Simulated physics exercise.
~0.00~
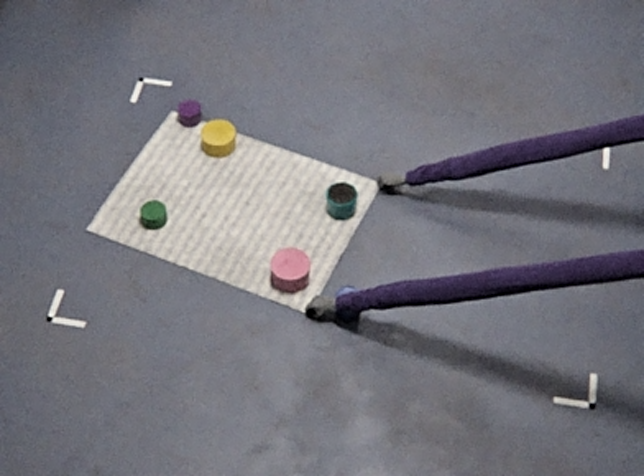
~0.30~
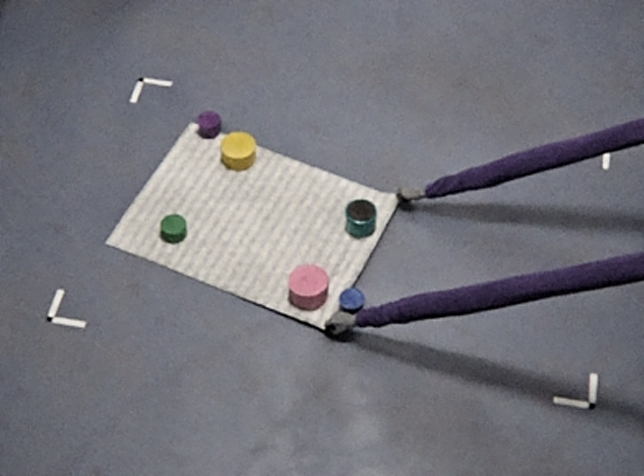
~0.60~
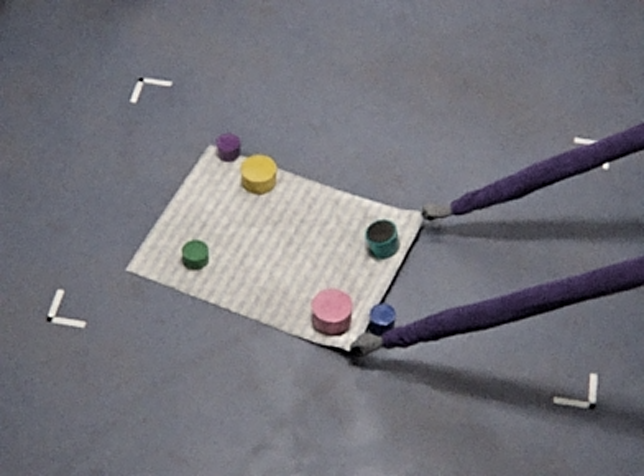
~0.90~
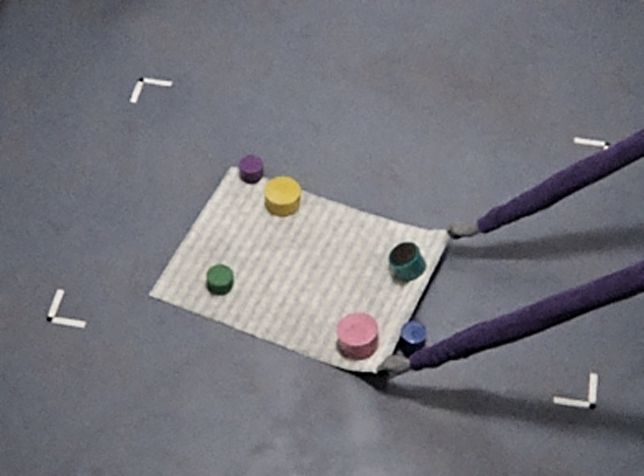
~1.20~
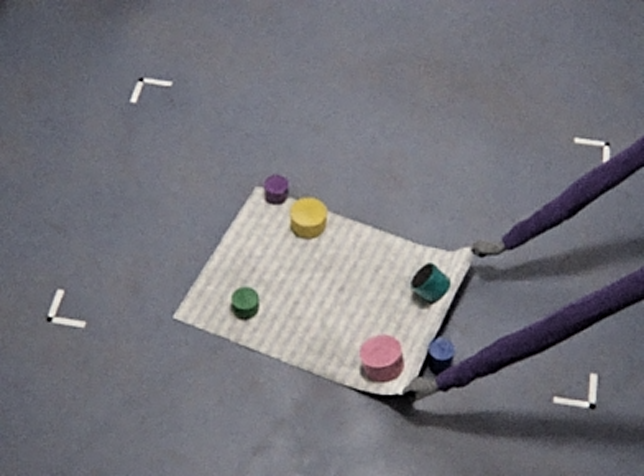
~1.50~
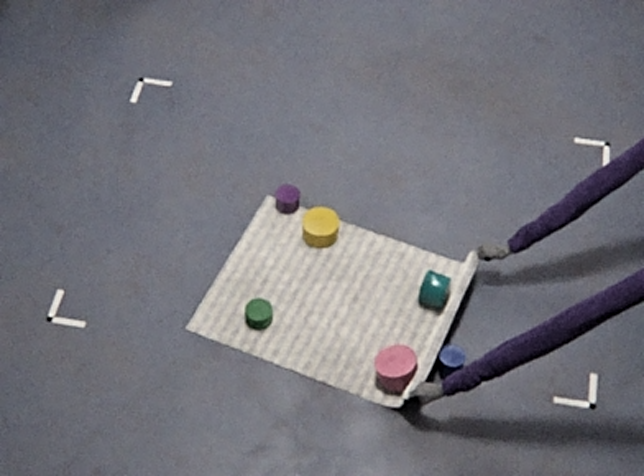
The footage shows two purple-sleeved arms drawing a pale rug down and to the right across a grey floor, carrying its small round containers along while a blue one moves beside it, until the rug's right edge lifts and the teal pot tips onto its side.
